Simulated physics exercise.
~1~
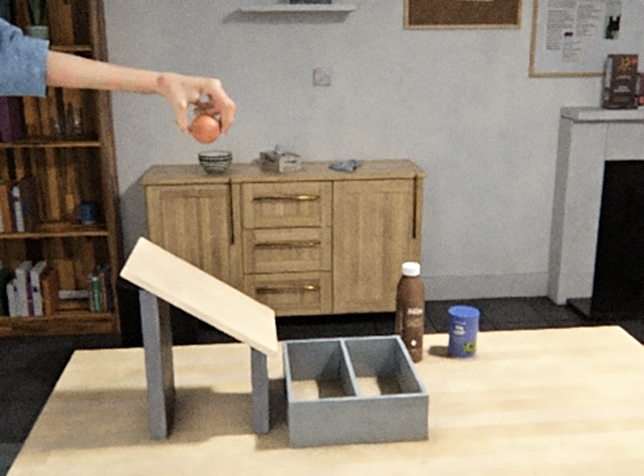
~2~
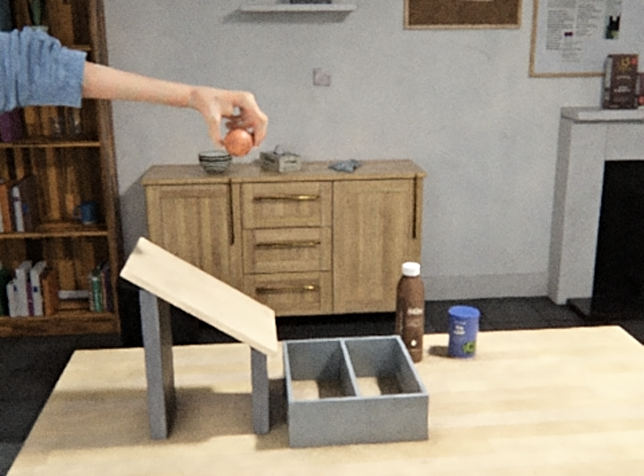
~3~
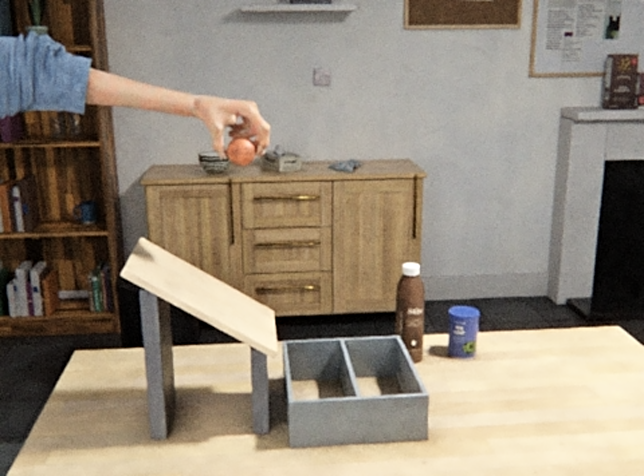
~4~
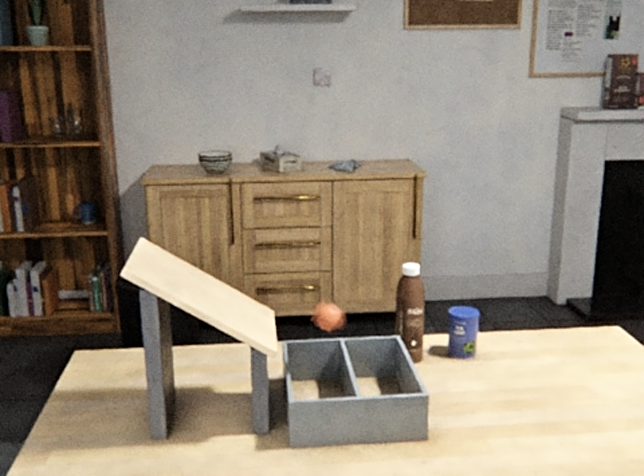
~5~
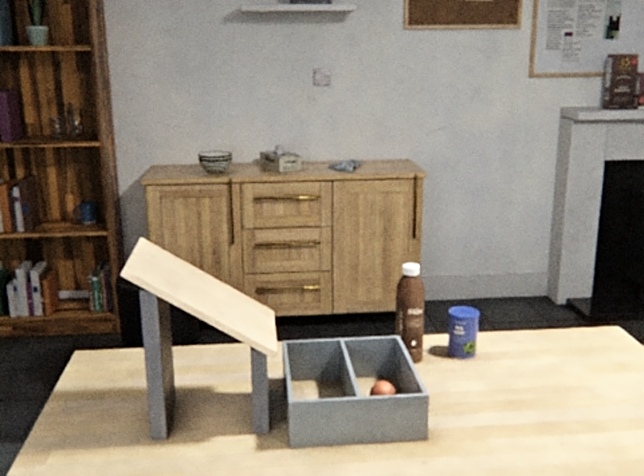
A hand held an orange ball above a sloping board and a gray two-bay tray, moved it to the right, and let go. The ball ended up in the tray's farther bay, while the brown bottle and blue tin stayed put.
